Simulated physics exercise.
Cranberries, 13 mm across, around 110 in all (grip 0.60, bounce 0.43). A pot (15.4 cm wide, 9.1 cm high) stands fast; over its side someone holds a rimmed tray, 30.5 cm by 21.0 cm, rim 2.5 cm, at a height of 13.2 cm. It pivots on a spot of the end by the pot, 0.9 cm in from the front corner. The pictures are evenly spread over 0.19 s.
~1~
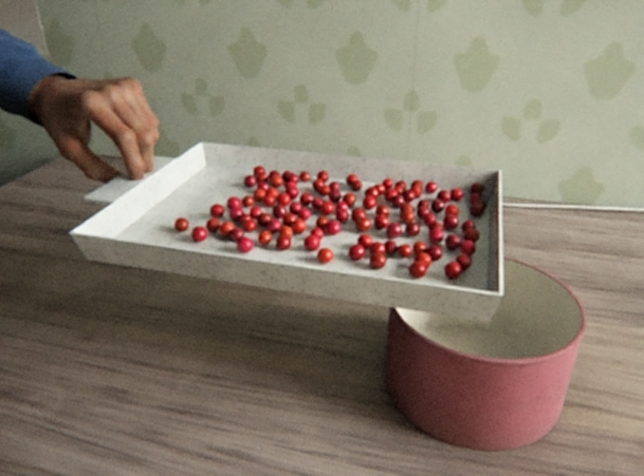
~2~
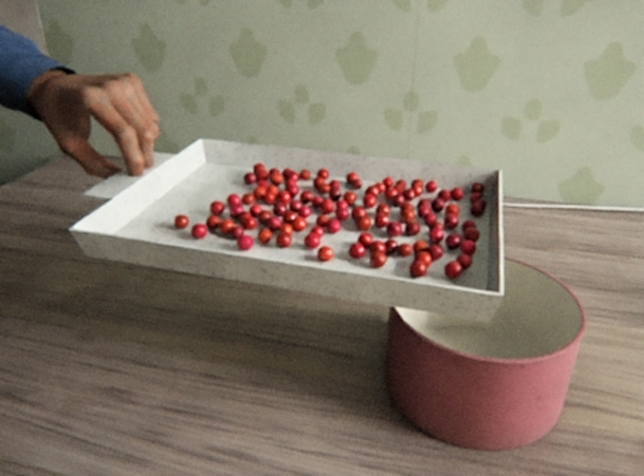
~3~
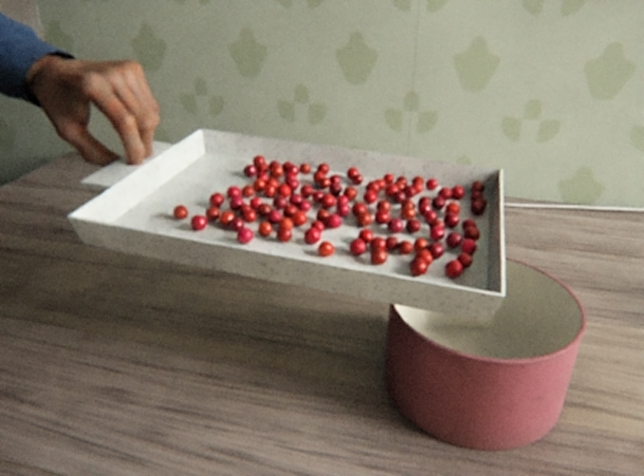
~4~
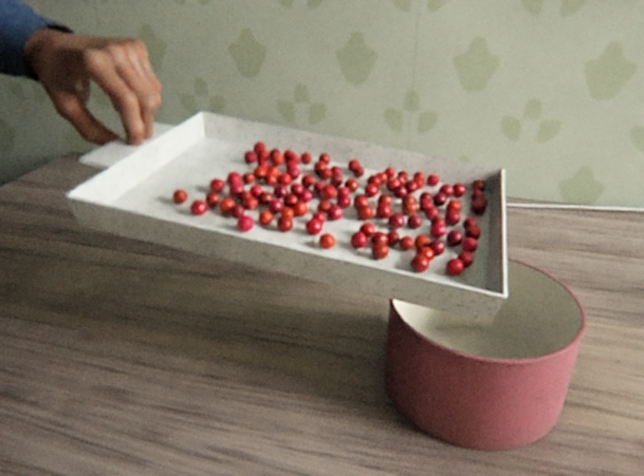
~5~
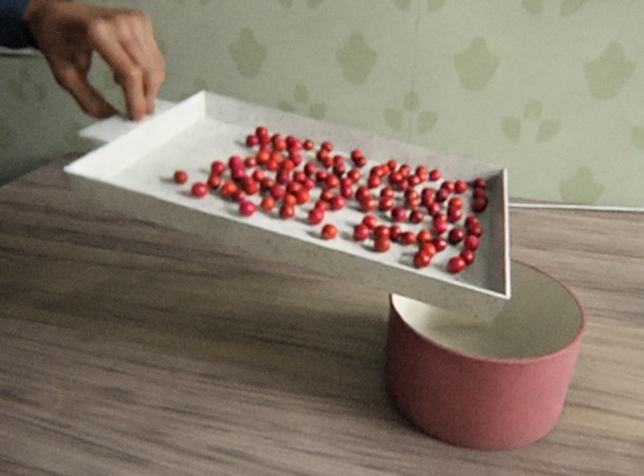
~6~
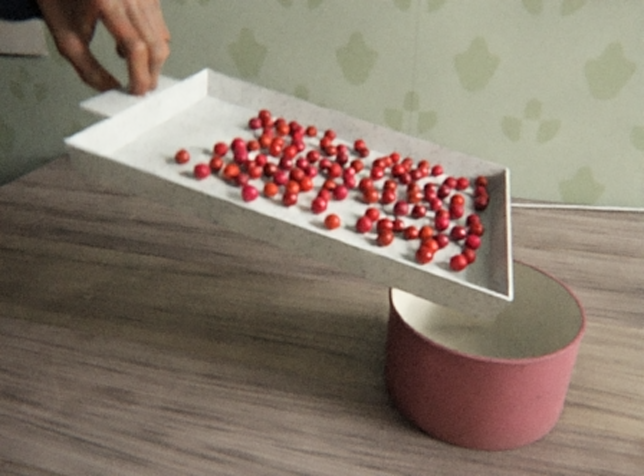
A hand raises the left end of a white tray of red balls above a pot.
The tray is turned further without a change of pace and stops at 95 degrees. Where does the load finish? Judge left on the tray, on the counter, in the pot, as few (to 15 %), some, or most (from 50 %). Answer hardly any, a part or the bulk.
Tray: Hardly any, counter: The bulk, pot: A part.
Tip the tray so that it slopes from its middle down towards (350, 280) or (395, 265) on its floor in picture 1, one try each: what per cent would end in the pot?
About 0 and 0 per cent.
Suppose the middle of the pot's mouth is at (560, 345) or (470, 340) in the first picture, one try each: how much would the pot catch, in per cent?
About 55 and 30 per cent.
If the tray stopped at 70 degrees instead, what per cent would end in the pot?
It would be near 5 per cent.
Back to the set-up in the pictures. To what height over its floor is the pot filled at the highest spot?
About 2.5 cm.
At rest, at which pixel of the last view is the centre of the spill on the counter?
Near (618, 380).
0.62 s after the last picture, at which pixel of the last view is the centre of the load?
Near (510, 208).
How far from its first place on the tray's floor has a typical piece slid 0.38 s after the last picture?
About 8 cm.
Then, 0.38 s after the last picture, tilt 54 degrees; the tray holds 100 %, the pot 0 %.
Then, 0.62 s after the last picture, tilt 79 degrees; the tray holds 95 %, the pot 0 %.
Then, 0.98 s after the last picture, tilt 95 degrees; the tray holds 20 %, the pot 25 %.
In the end, tray 0 %, counter 65 %, pot 35 %.
